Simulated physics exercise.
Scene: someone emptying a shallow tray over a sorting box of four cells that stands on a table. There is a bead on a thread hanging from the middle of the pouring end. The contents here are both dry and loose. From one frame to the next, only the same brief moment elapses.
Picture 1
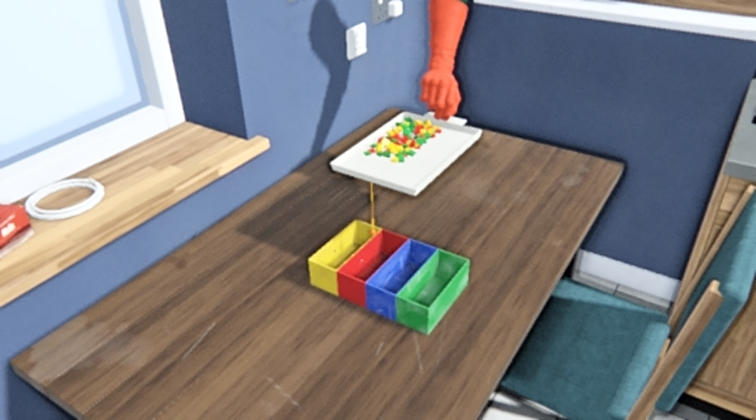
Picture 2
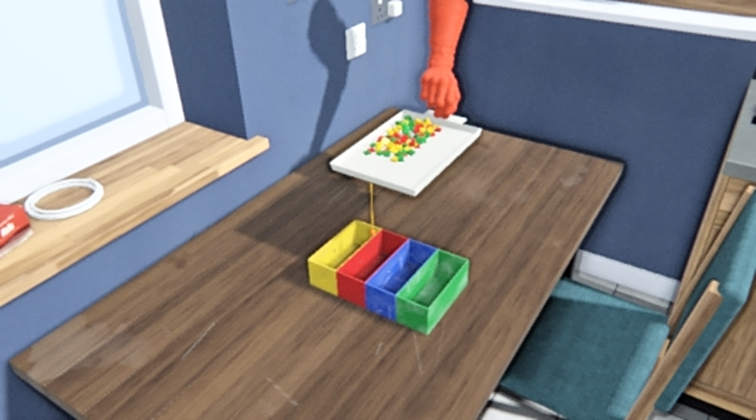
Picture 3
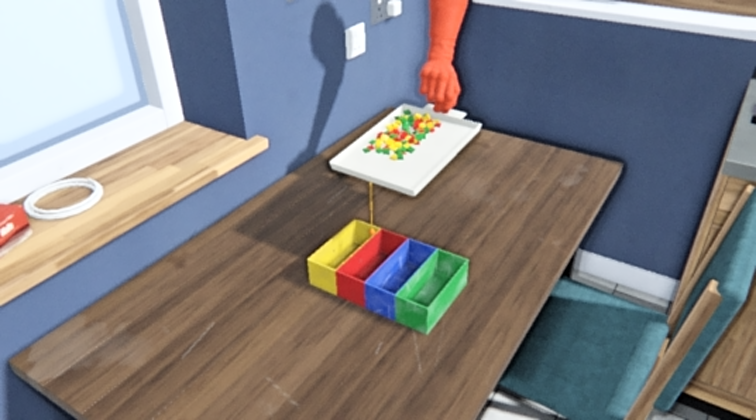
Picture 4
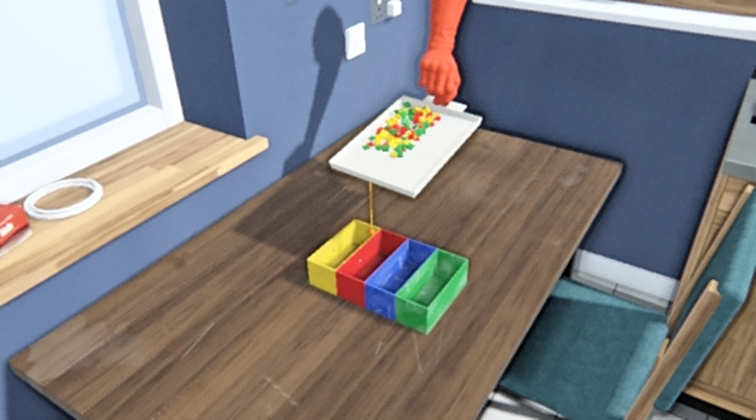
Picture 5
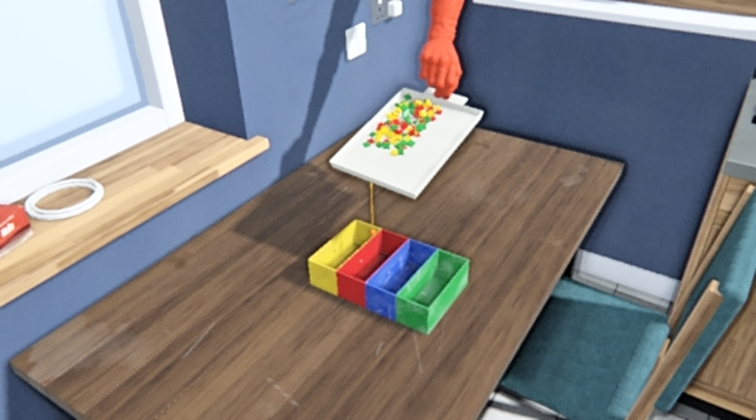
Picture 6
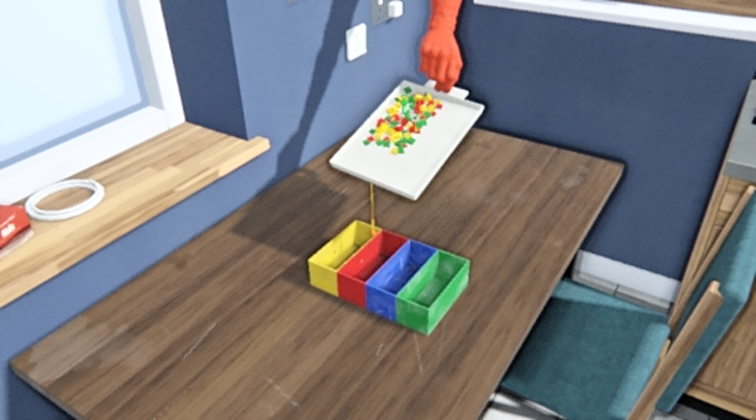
A red arm held a white tray of small colorful pieces above a four-colored sorting box on a wooden table, then slowly raised the tray's far end, tilting it slightly toward its right front corner.
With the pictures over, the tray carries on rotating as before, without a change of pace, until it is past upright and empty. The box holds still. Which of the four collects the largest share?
The blue one.
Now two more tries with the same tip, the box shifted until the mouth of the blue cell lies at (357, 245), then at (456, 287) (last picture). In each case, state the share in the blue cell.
10 %, 0 %.
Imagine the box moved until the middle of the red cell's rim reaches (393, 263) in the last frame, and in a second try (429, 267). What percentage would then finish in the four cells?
You'd get near 100 percent first and near 80 percent next.
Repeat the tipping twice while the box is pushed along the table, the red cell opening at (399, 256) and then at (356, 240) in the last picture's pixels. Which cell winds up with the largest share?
First try: That red cell; second try: The green one.
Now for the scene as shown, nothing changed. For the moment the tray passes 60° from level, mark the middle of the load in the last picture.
I'd mark it close to (400, 181).
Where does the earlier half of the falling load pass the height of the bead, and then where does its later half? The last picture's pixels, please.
I'd place the first part at (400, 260) and the rest at (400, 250).
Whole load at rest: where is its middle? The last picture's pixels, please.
Close to (402, 284), more or less.
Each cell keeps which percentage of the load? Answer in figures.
Looks like the yellow cell ends near 10 %, the red cell near 20 %, the blue cell near 60 %, and the green cell near 10 %.
Soon after the last picture, tray tipped steeply; most on the tray; a small part falling or outside the box.
A little later, tray tipped right over; about a third on the tray; about a third in the blue cell; a small part in the green cell; a small part in the red cell; a stray few in the yellow cell.
Later still, tray tipped past a quarter turn; about half in the blue cell; about a quarter in the red cell; a small part in the green cell; a small part in the yellow cell.
At rest, tray tipped past a quarter turn; about half in the blue cell; about a quarter in the red cell; a small part in the green cell; a small part in the yellow cell.
